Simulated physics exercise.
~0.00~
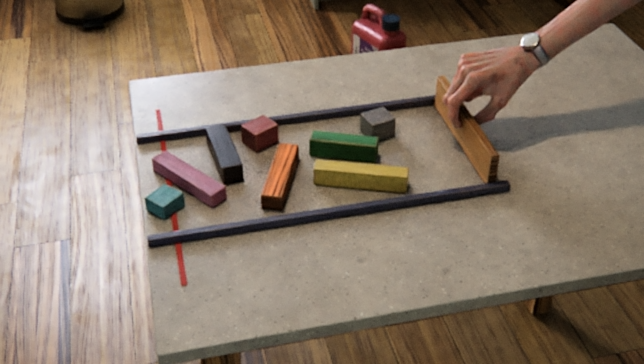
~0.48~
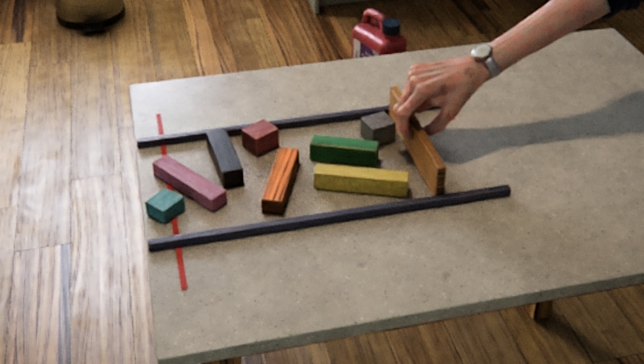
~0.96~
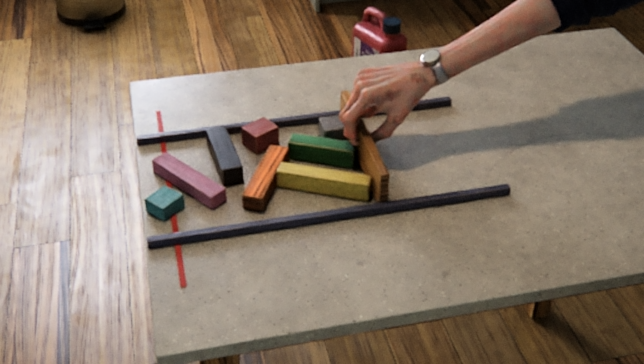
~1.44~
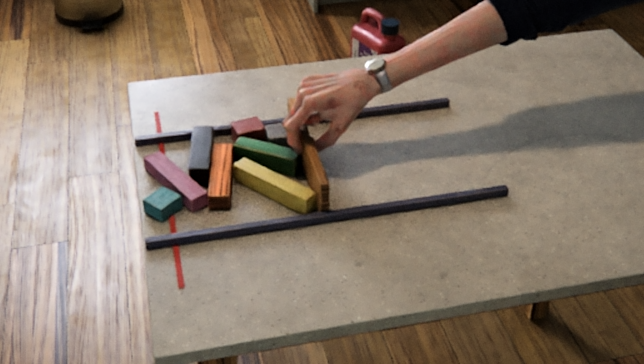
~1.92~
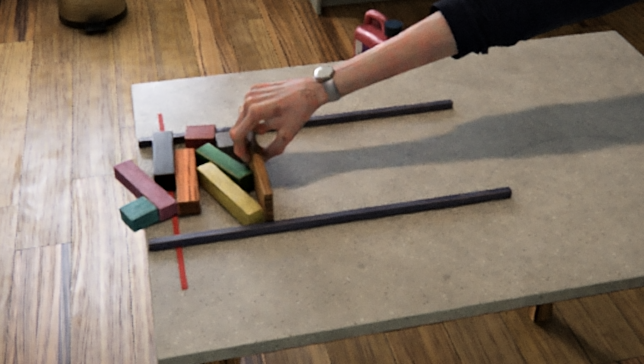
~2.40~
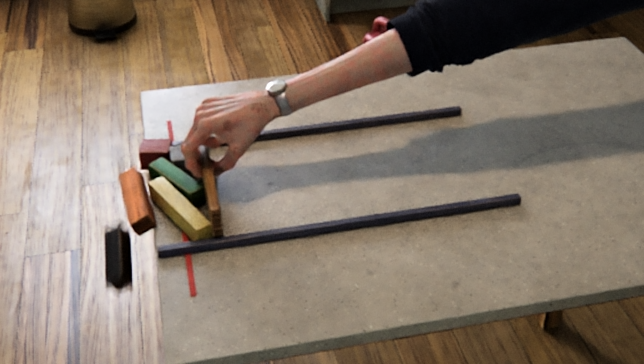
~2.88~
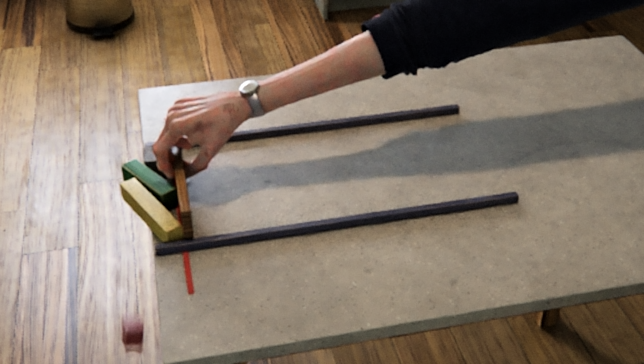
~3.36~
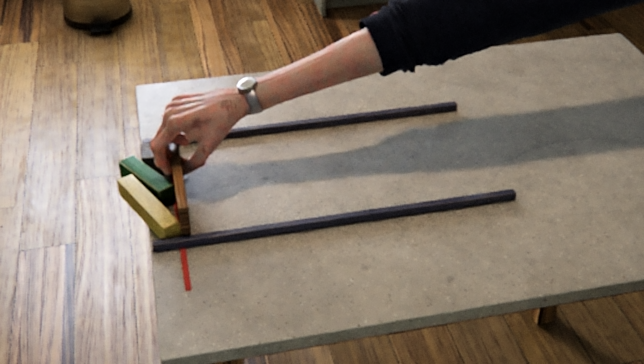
The clip opens on a tabletop where coloured bars and blocks lie scattered between two dark rails, with a hand holding an upright wooden board at the right. The hand slides the board left, gathering the yellow and green bars, then pressing the orange stick and red block into a tightening cluster. The pink bar and turquoise block are pushed out over the table's left edge and drop away. The black bar, orange stick and red block follow them off. The board halts by the red tape, leaving the yellow and green bars overhanging the edge but still on the table.
